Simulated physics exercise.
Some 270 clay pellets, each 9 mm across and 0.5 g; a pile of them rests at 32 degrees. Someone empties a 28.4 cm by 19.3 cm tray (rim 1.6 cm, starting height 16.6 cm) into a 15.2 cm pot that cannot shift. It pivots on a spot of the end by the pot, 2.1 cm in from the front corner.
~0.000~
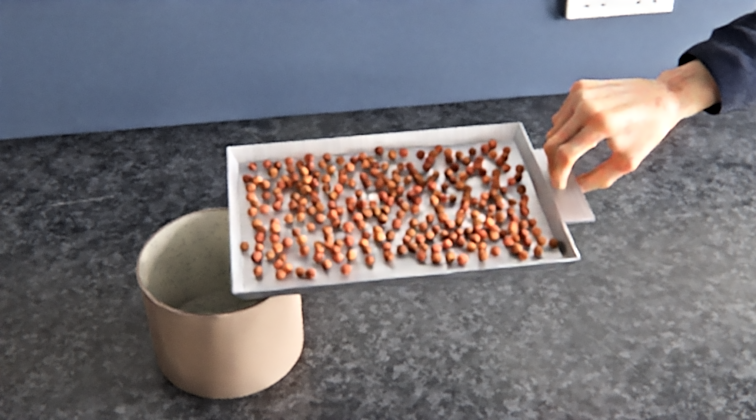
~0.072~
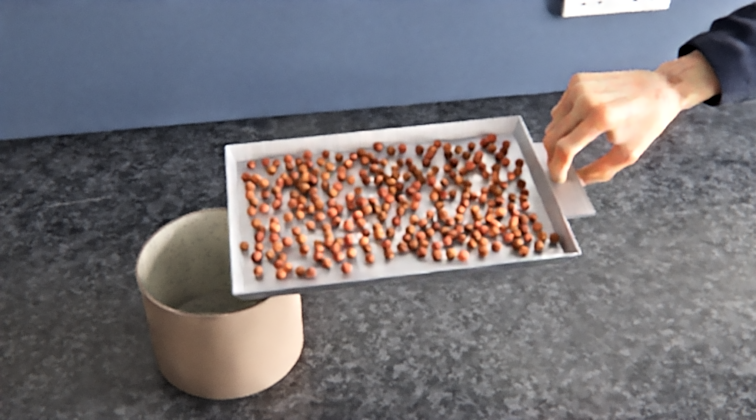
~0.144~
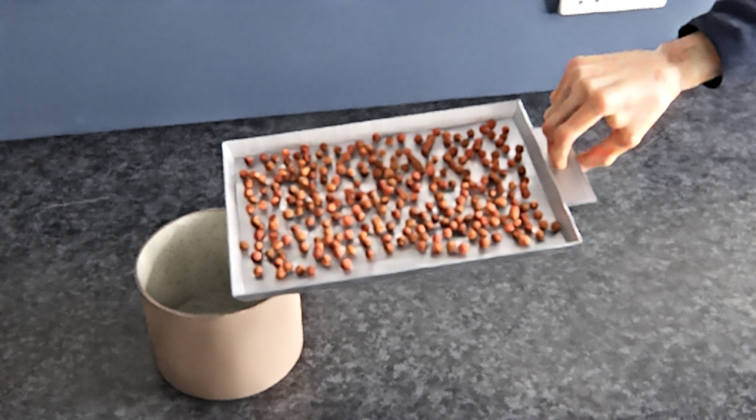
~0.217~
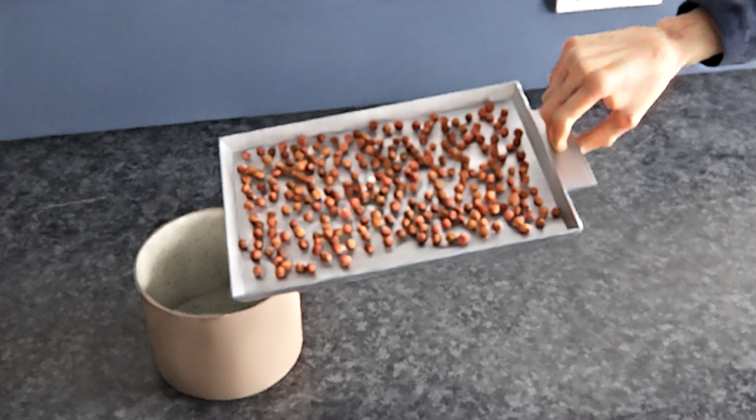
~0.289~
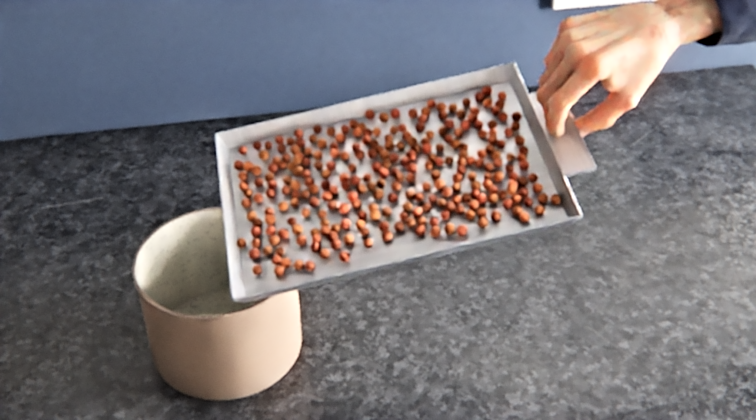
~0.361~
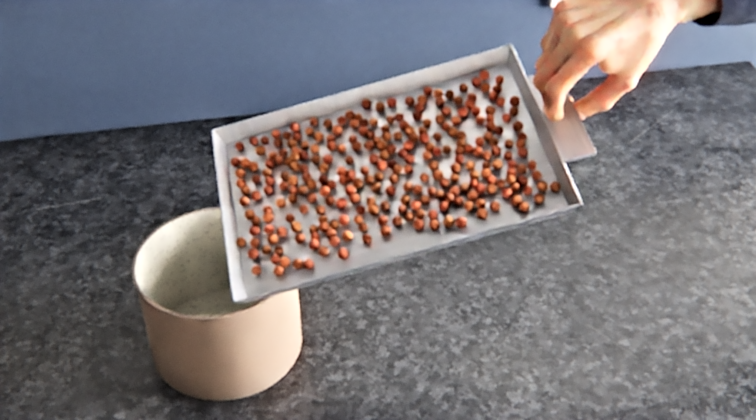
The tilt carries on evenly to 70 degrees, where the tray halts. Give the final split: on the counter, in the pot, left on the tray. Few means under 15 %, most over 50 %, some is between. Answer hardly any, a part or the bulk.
Counter: The bulk, pot: Hardly any, tray: Hardly any.
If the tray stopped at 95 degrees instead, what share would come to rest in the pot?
In that case some 5 per cent.
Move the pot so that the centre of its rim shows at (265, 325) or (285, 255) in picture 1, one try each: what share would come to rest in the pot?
Some 85 and 0 per cent.
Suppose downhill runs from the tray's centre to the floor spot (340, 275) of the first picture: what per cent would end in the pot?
About 0 per cent.
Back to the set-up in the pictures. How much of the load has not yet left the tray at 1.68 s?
Roughly 20 per cent.
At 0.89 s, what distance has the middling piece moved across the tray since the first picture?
Roughly 9 cm.
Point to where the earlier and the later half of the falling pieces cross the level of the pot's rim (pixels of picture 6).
First near (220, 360), later near (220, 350).
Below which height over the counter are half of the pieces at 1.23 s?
About 22 cm.
After 0.89 s, tilt 41 degrees; the tray holds 100 %, the pot 0 %.
Then, at 1.23 s, tilt 58 degrees; the tray holds 90 %, the pot 0 %.
Then, at 1.68 s, tilt 70 degrees; the tray holds 20 %, the pot 5 %.
By 3.1 s all is still; counter 90 %, pot 10 %, tray 0 %.
